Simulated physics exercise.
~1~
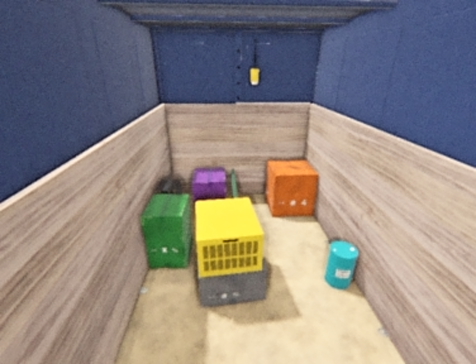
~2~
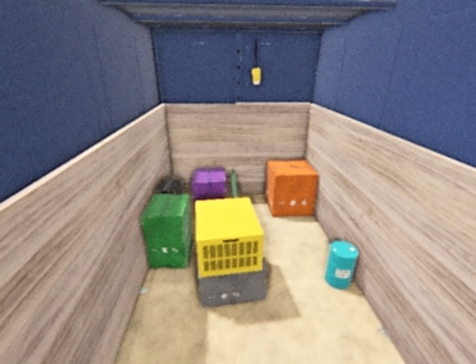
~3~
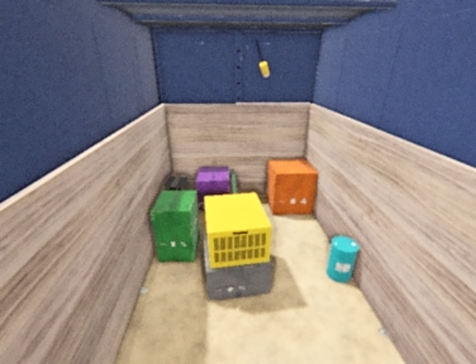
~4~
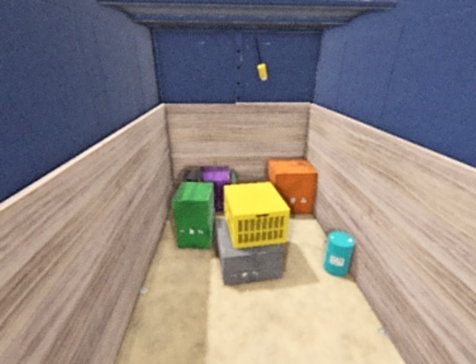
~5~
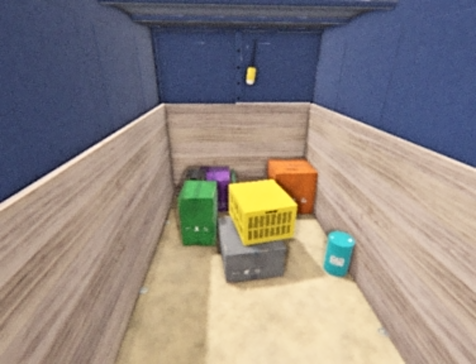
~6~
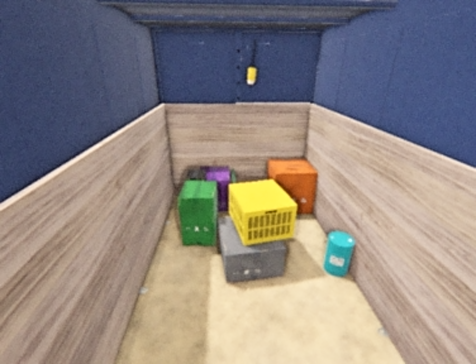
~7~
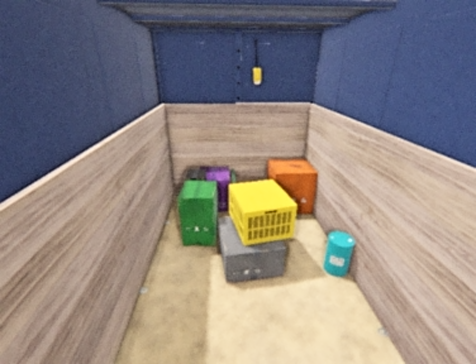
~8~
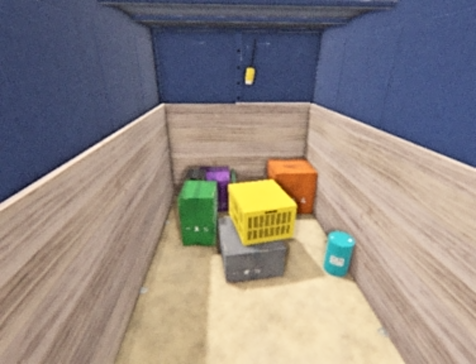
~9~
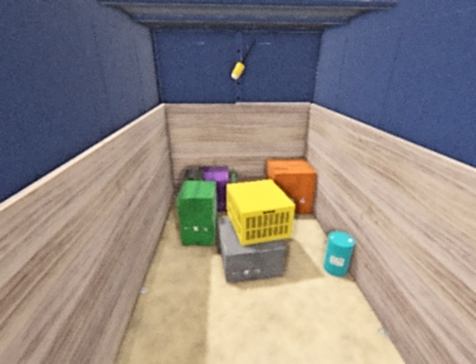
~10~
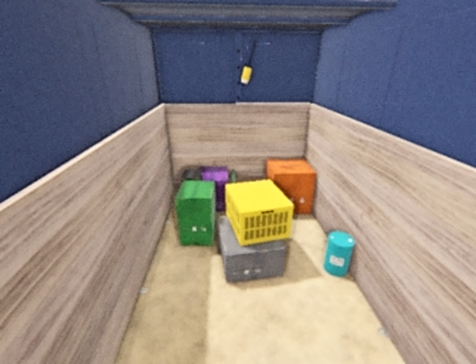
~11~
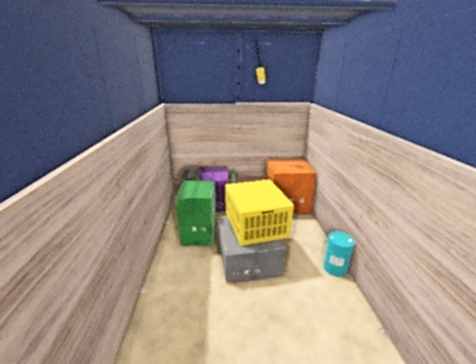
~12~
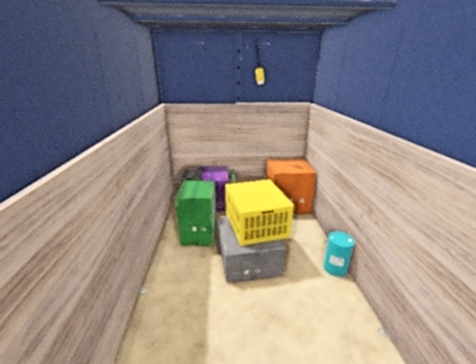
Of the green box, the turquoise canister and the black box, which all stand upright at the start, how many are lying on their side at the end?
None of them are lying on their side at the end. The green box, the turquoise canister and the black box all remain upright.
